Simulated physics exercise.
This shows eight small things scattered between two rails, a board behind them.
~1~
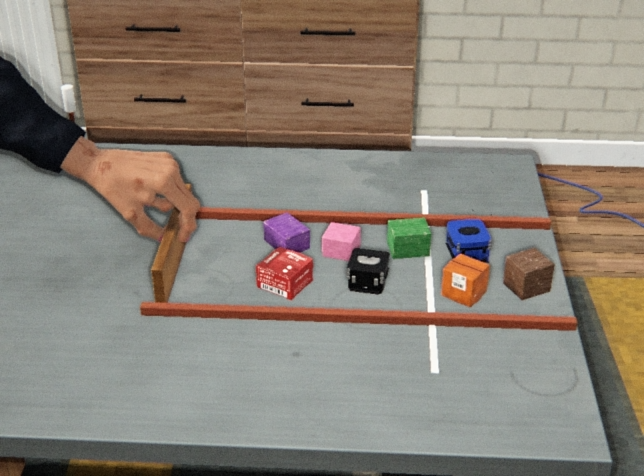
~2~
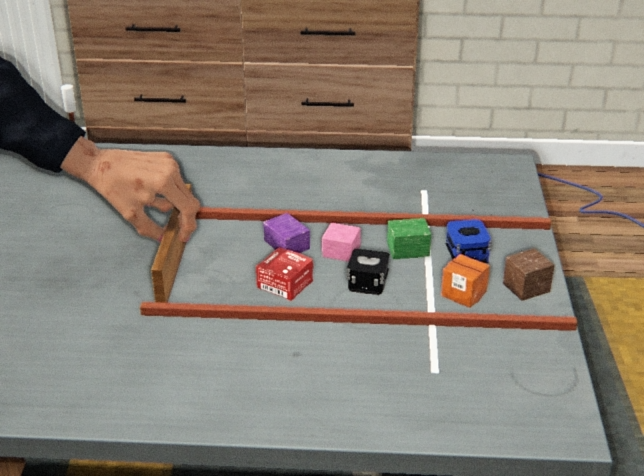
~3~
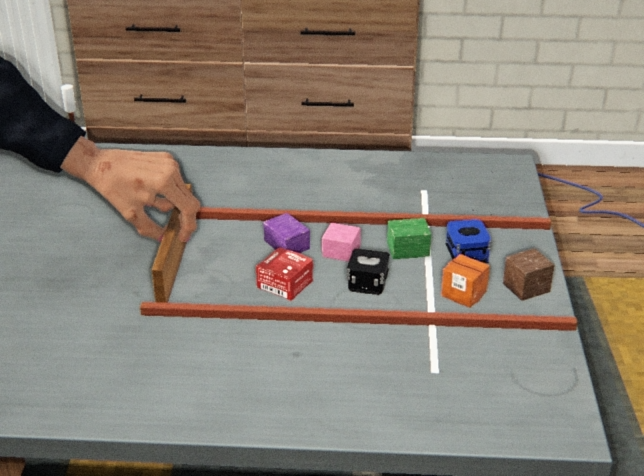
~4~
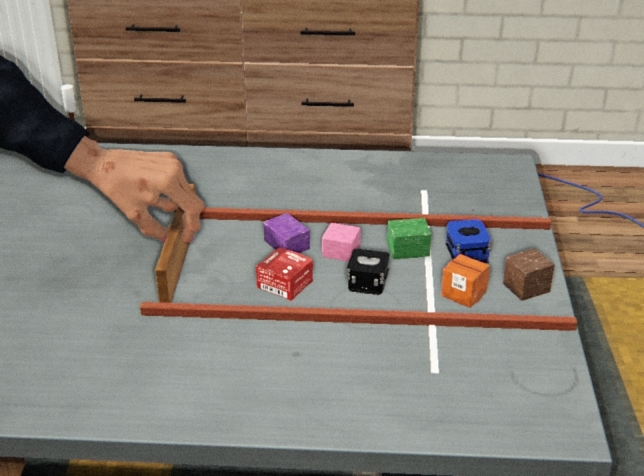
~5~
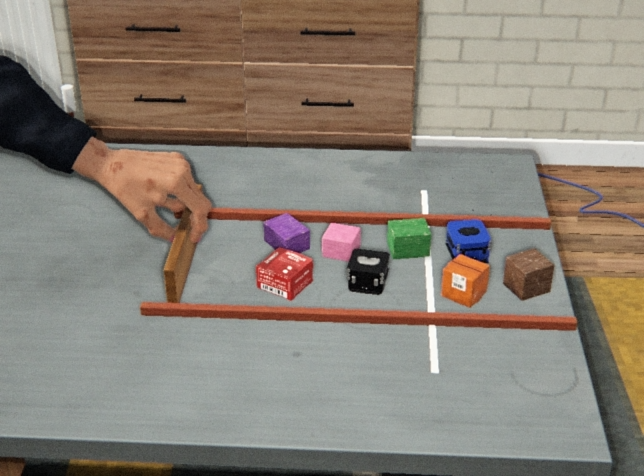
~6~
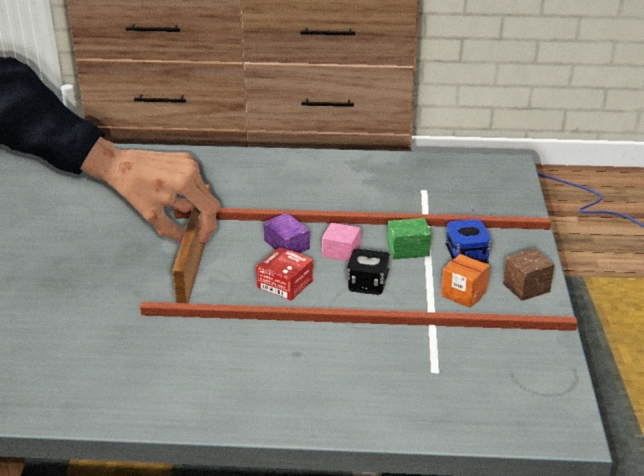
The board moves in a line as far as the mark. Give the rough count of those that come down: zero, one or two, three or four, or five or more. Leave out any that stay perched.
In the end the number that fall off is zero.
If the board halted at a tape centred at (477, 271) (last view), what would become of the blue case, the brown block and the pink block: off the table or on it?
The blue case is lost; the brown block drops off; the pink block is kept.
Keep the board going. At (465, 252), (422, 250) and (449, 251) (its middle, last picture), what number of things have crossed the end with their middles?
Place by place, 2, 0 and 1.
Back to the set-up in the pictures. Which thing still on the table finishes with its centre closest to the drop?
Foremost is the blue case.
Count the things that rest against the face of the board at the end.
The number is 2.
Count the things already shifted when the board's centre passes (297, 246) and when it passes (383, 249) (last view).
At the one place 3, at the other 7.
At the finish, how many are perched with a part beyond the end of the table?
That would be 1.
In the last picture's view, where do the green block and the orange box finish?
The green block stops around (509, 242); the orange box around (528, 297).
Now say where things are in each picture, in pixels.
Brown block (528, 274); blue case (468, 242); orange box (466, 280); board (174, 242); tape (429, 270), in the first frame.
Blue case (468, 242); red box (285, 273), in the second frame.
Orange box (465, 281); black case (368, 272), in the third frame.
Brown block (528, 275); green block (409, 239), in the fourth frame.
Blue case (468, 242); purple block (287, 236), in the fifth frame.
Brown block (528, 275); blue case (468, 242); orange box (465, 281); board (194, 243); tape (429, 270), in the sixth frame.
Early on, none off yet; brown block at rest near (528, 275); blue case at rest near (468, 242); orange box at rest near (465, 281).
Finally, the number that fall off is zero.
